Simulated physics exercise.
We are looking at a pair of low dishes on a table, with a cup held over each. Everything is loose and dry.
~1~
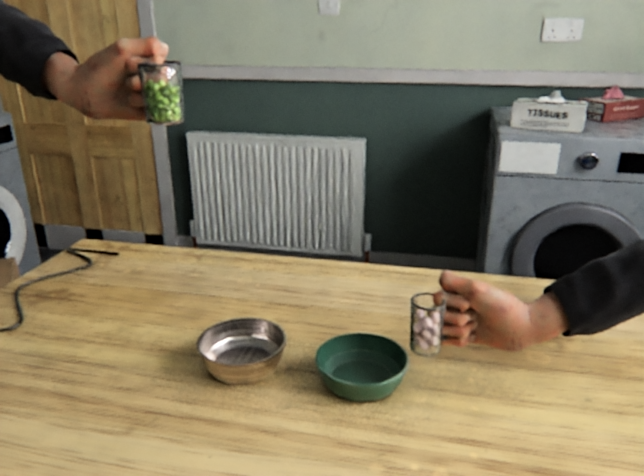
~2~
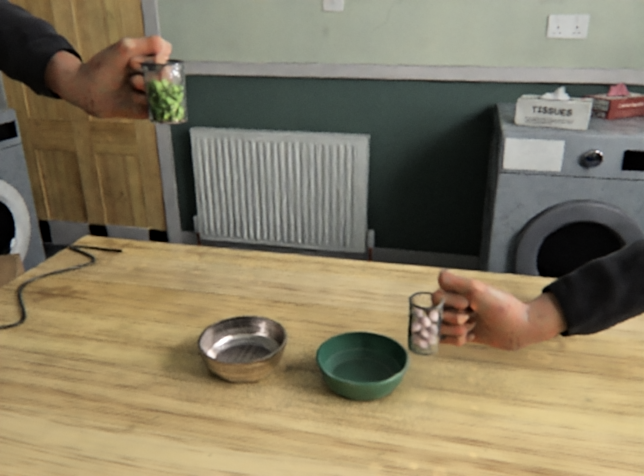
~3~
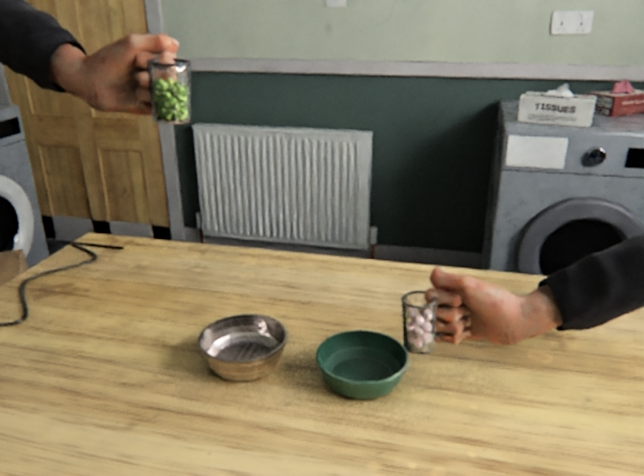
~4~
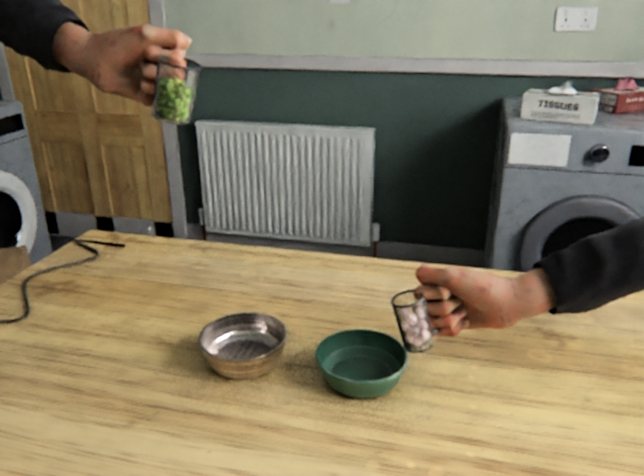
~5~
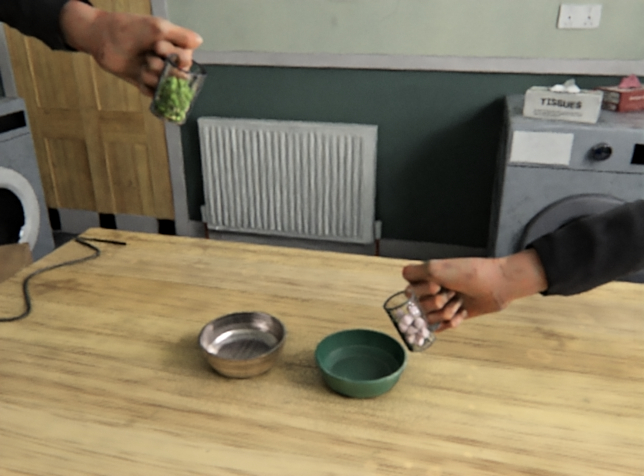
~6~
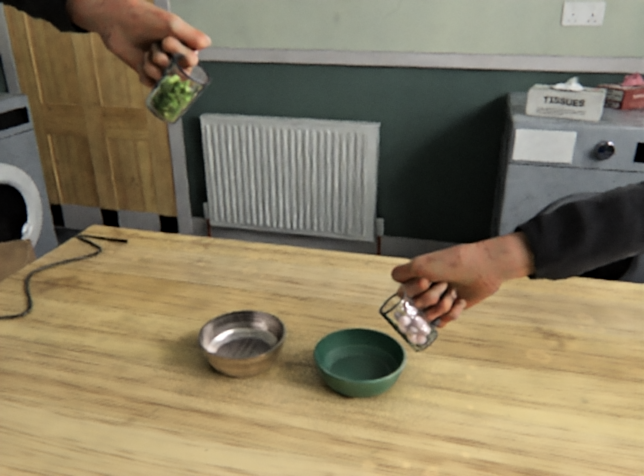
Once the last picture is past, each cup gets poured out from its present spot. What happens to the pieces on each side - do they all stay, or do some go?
Left dish - some go. Right dish - all stay.
Then, 0.29 s on from there, left, the whole lot still in the cup; right, the whole lot still in the cup.
Then, 0.60 s on from there, left, all but a few still in the cup, only a few in the air; right, the whole lot still in the cup.
Then, 0.98 s on from there, left, only a few still in the cup, near a quarter in the dish, near two thirds in the air; right, the whole lot in the dish.
In the end, left, all but a few in the dish, a little outside the dish; right, the whole lot in the dish, none at all outside the dish.
